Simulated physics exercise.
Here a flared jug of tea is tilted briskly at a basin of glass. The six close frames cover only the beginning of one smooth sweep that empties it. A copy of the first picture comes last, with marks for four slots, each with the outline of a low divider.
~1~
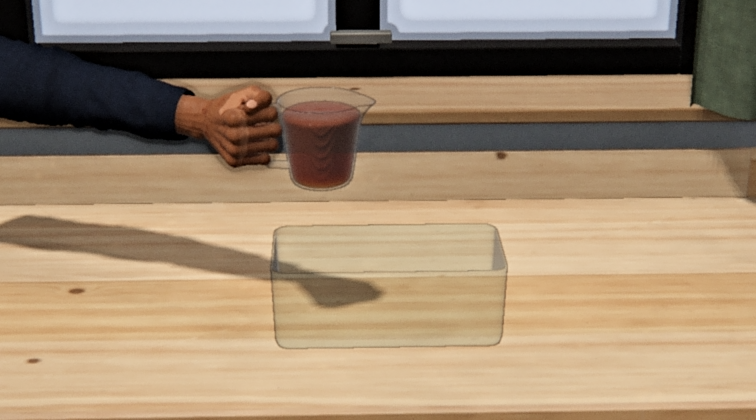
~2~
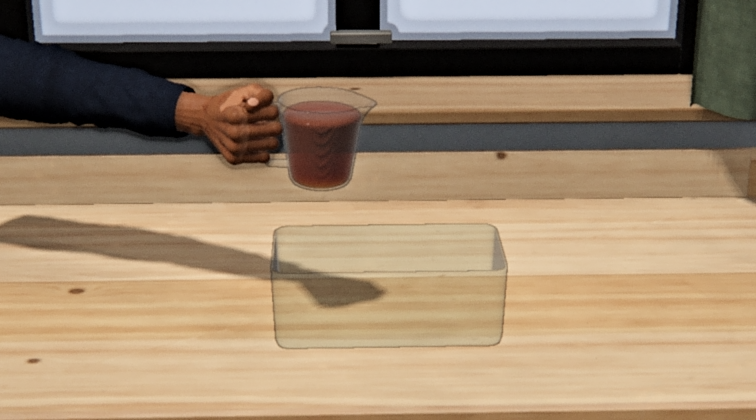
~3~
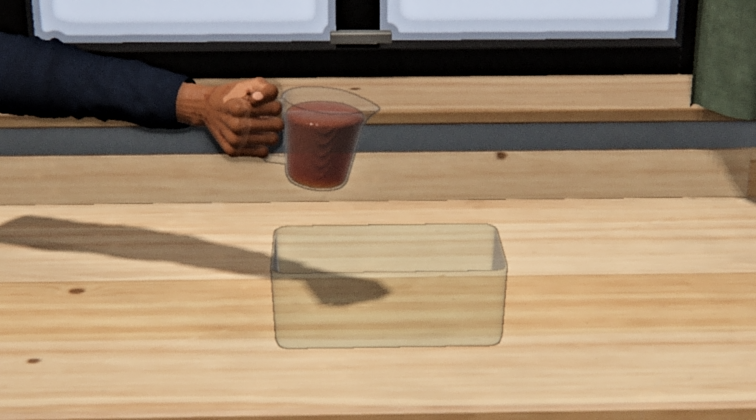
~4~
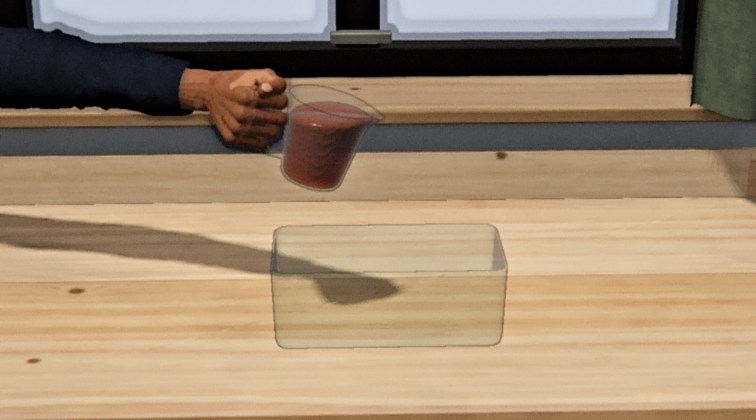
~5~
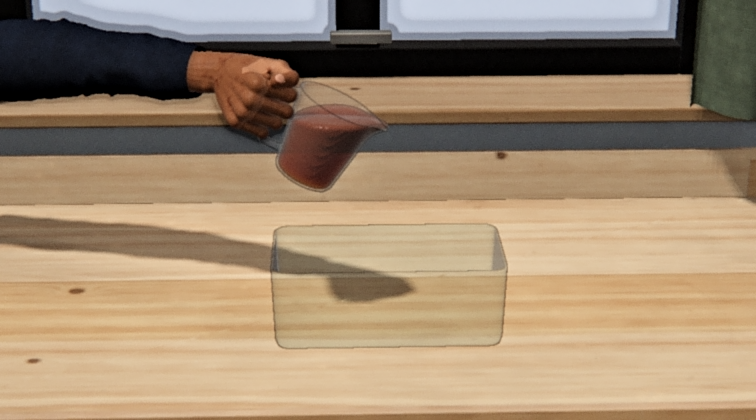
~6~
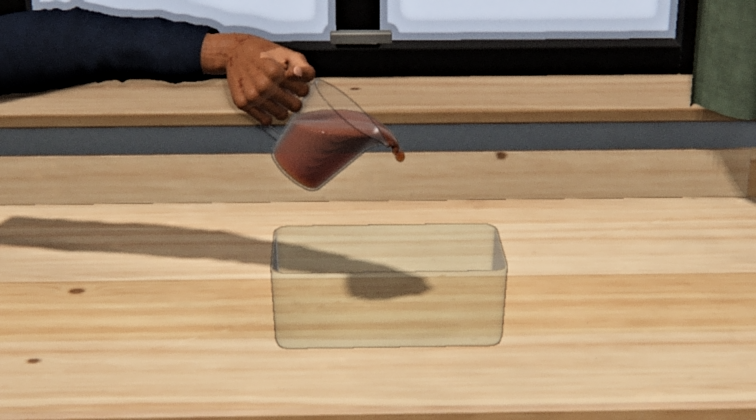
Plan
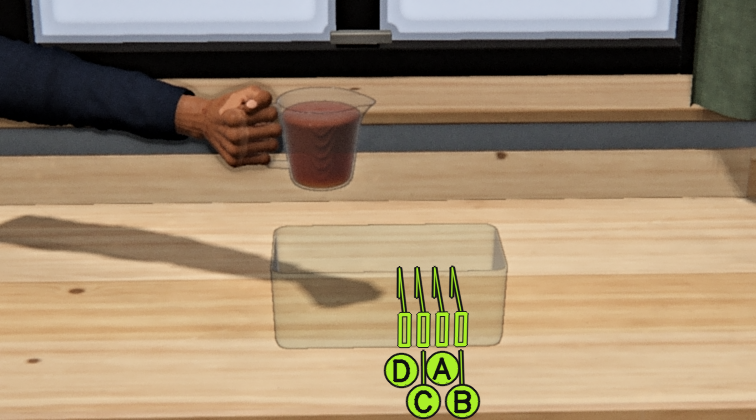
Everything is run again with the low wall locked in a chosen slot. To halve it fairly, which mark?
The answer is position C.
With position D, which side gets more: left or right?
The right side.
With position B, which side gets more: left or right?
The left one.
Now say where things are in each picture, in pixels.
In the first picture, upright, lip at (375, 101); basin from (275, 346) to (502, 343); nothing has left yet.
In the second picture, upright, lip at (376, 103); nothing has left yet.
In the third picture, tipped about 7°, lip at (379, 108); nothing has left yet.
In the fourth picture, tipped about 16°, lip at (384, 117); nothing has left yet.
In the fifth picture, tipped about 27°, lip at (387, 129); tea is over the lip, down to (387, 129).
In the sixth picture, tipped about 41°, lip at (388, 144); tea is over the lip, down to (400, 159).
On the marked copy, A at (442, 351); B at (460, 351); C at (423, 351); D at (404, 351).
If A is chosen, about 78 % ends left of the wall and 18 % right of it; 4 % is lost outside.
If B is chosen, about 91 % ends left of the wall and 5 % right of it; 5 % is lost outside.
If C is chosen, about 54 % ends left of the wall and 44 % right of it.
If D is chosen, about 23 % ends left of the wall and 75 % right of it.
